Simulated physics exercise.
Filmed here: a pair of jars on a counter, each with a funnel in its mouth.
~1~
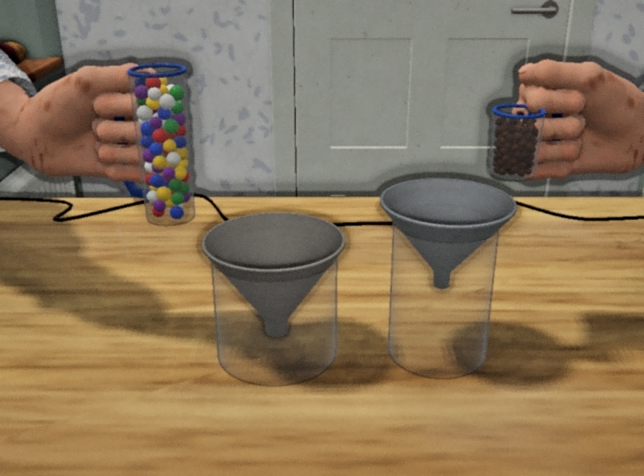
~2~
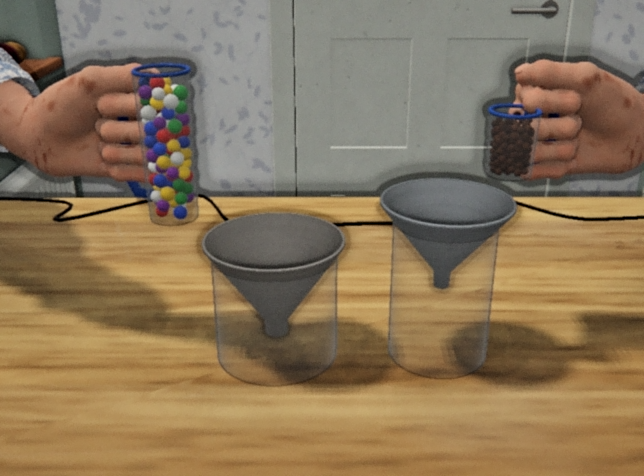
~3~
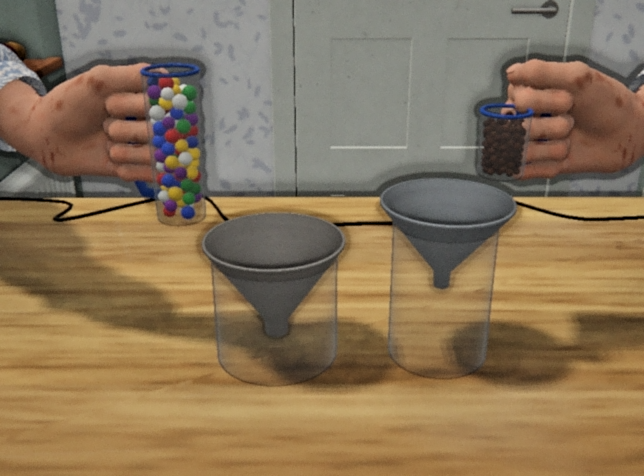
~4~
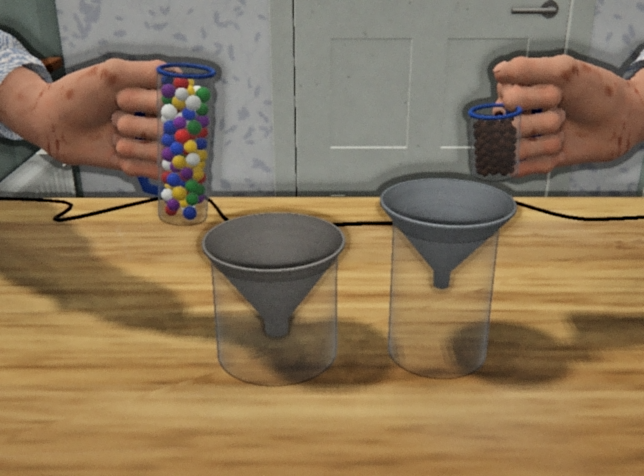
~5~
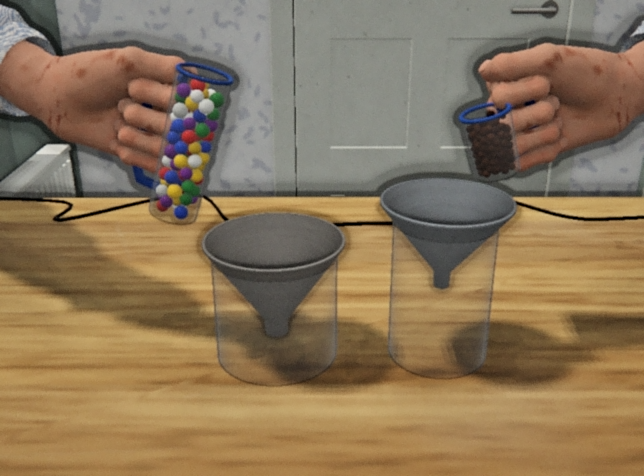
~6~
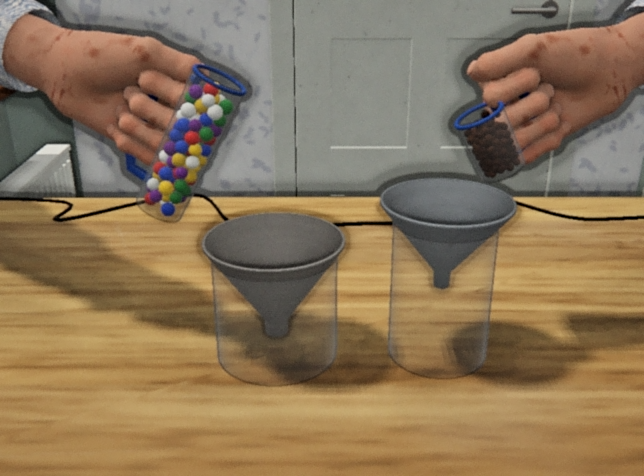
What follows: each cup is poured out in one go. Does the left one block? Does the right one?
Well, in the end the left one gets clogged; the right one gets clogged.
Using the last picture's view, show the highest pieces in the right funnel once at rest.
I'd put it somewhere near (428, 238).
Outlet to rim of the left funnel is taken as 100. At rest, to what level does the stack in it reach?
75 % or so.
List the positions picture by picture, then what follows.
The first picture shows left funnel (274, 249), outlet at (277, 331), under two pieces wide; left cup (164, 146), holding glass marbles; right funnel (447, 211), outlet at (441, 286), under two pieces wide; right cup (515, 143), holding allspice berries.
The second picture shows left cup (168, 146), upright; right cup (512, 143), upright.
The third picture shows left cup (176, 146), upright; right cup (503, 143), upright.
The fourth picture shows left cup (185, 146), tipped 6°; right cup (495, 143), tipped 6°.
The fifth picture shows left cup (188, 146), tipped 17°; right cup (491, 143), tipped 17°.
The sixth picture shows left funnel (274, 249), outlet at (277, 331); left cup (188, 146), tipped 28°; right funnel (447, 211), outlet at (441, 286); right cup (491, 143), tipped 28°.
Then, 0.23 s later than the last frame, left, every one still in the cup; right, every one still in the cup.
Then, 0.52 s later than the last frame, left, every one still in the cup; right, every one still in the cup.
Then, 0.83 s later than the last frame, left, the larger part still in the cup, roughly a quarter in or over the funnel; right, roughly two thirds still in the cup, roughly a third in or over the funnel, just a few down in the jar.
When it is over, left, almost all stuck in the funnel, just a few down in the jar; right, almost all stuck in the funnel, just a few down in the jar.
